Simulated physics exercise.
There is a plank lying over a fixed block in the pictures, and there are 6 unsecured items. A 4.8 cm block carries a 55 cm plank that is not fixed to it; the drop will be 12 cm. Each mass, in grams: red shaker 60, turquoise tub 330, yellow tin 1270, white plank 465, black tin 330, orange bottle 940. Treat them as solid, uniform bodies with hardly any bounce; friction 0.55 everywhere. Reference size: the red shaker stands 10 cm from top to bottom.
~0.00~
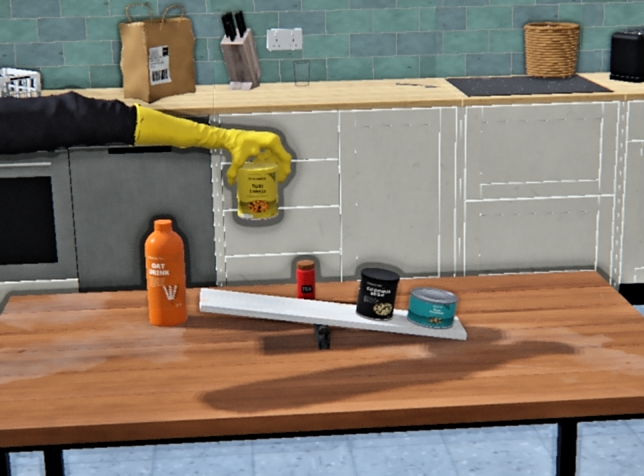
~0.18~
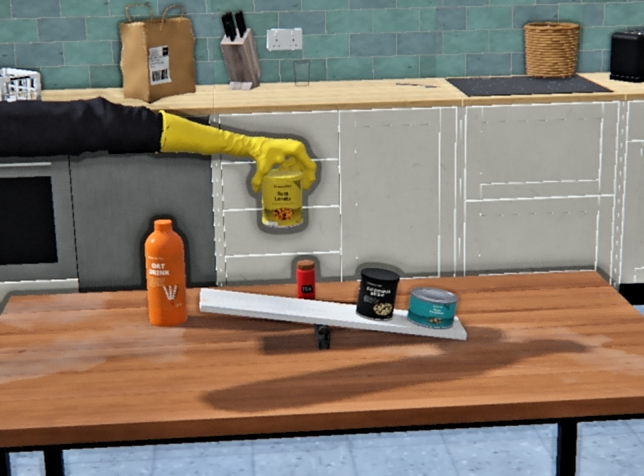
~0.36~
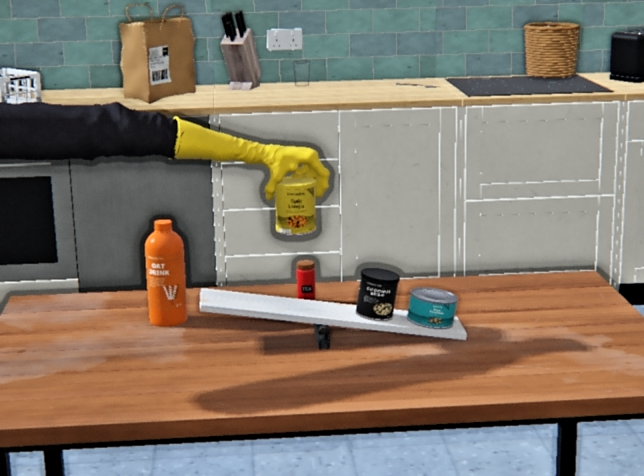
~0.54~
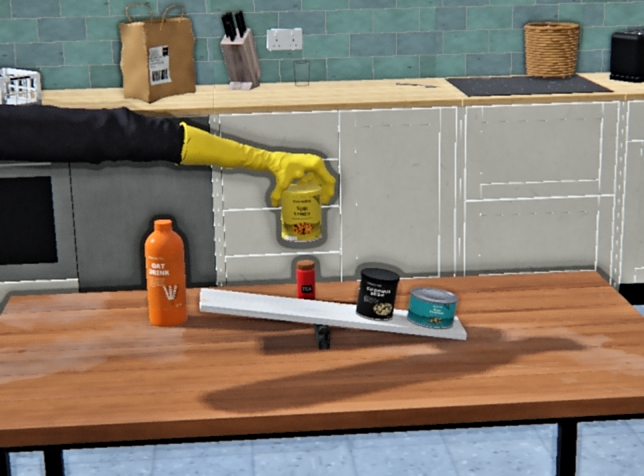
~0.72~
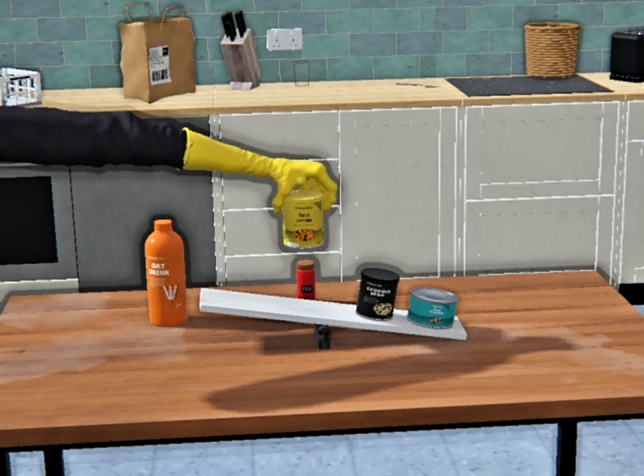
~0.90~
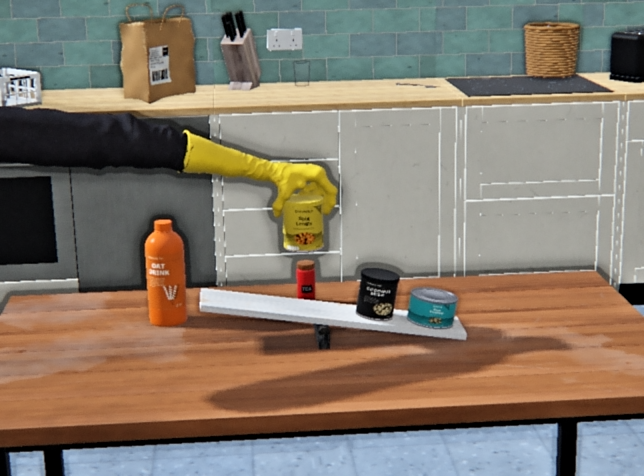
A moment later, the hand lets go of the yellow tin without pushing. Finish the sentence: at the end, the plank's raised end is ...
... still in the air.
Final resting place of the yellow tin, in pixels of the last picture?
At about (309, 284).
By 1.10 s, plank at 9°, leaning as at the start; yellow tin 5 cm from its spot near (304, 247).
By 1.20 s, plank at 5°, leaning as at the start; yellow tin tilted 13° near (310, 283); turquoise tub tilted 6°; black tin tilted 6°.
By 1.30 s, plank at 8°, leaning as at the start; yellow tin tilted 14° near (311, 282); turquoise tub tilted 11°.
When it is over (2.0 s), plank at 9°, leaning as at the start; not toppled but over 4 cm from the start, yellow tin; the other 5 within 4 cm of the start. End places, in pixels of the last picture, yellow tin near (309, 284). The plank ends as it began.
